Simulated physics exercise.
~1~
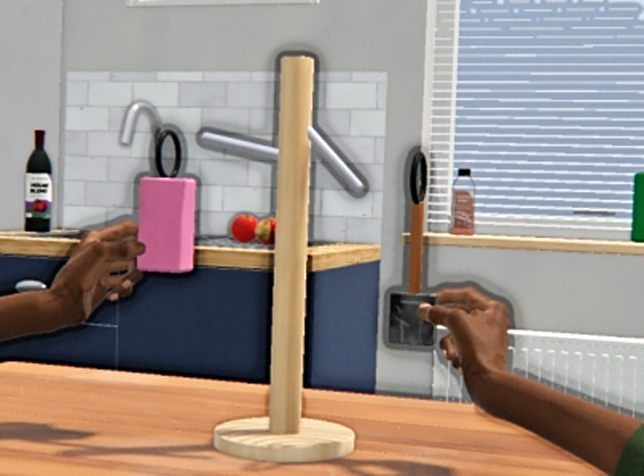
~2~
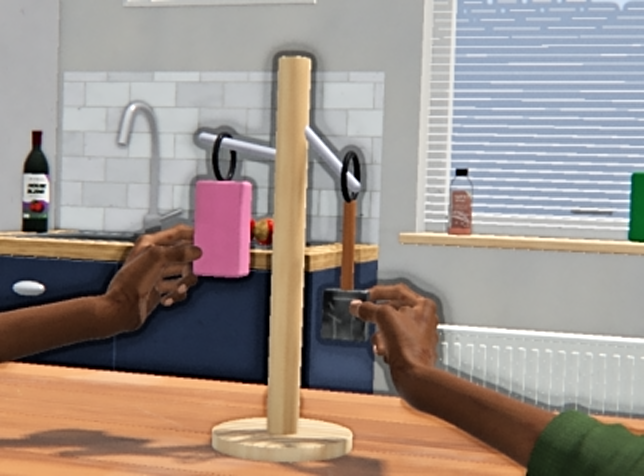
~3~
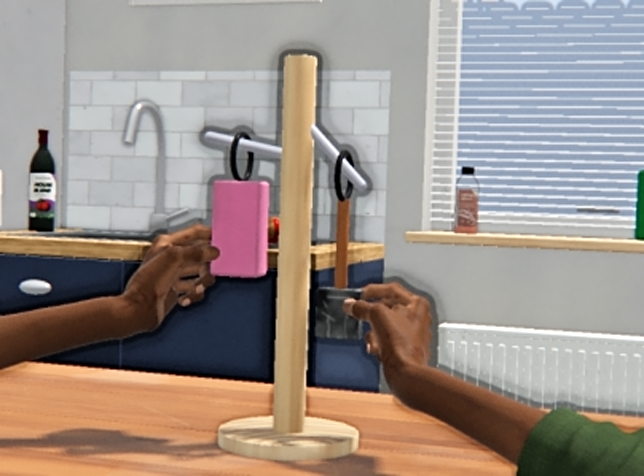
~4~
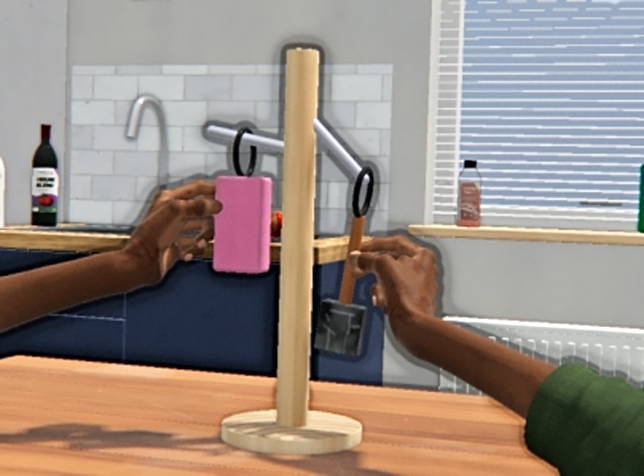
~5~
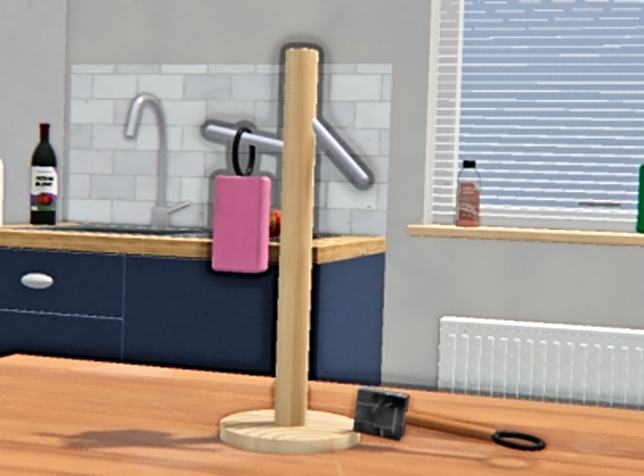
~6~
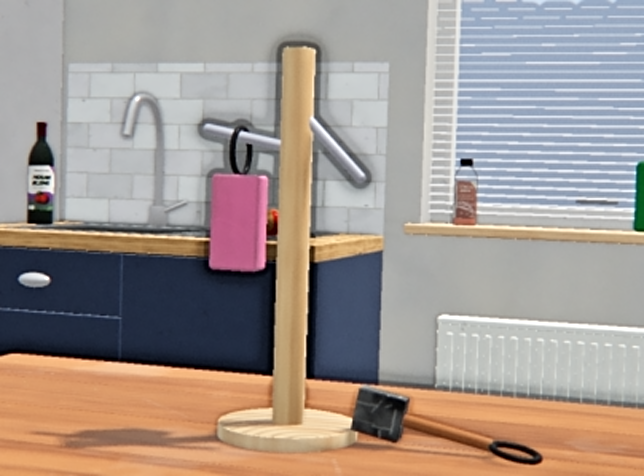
We see two hands bring a pink pouch and a black brush to the pegs of a wooden stand, then let go and withdraw; the pouch stays hanging on the left, while the brush drops from the right and ends up lying on the table.
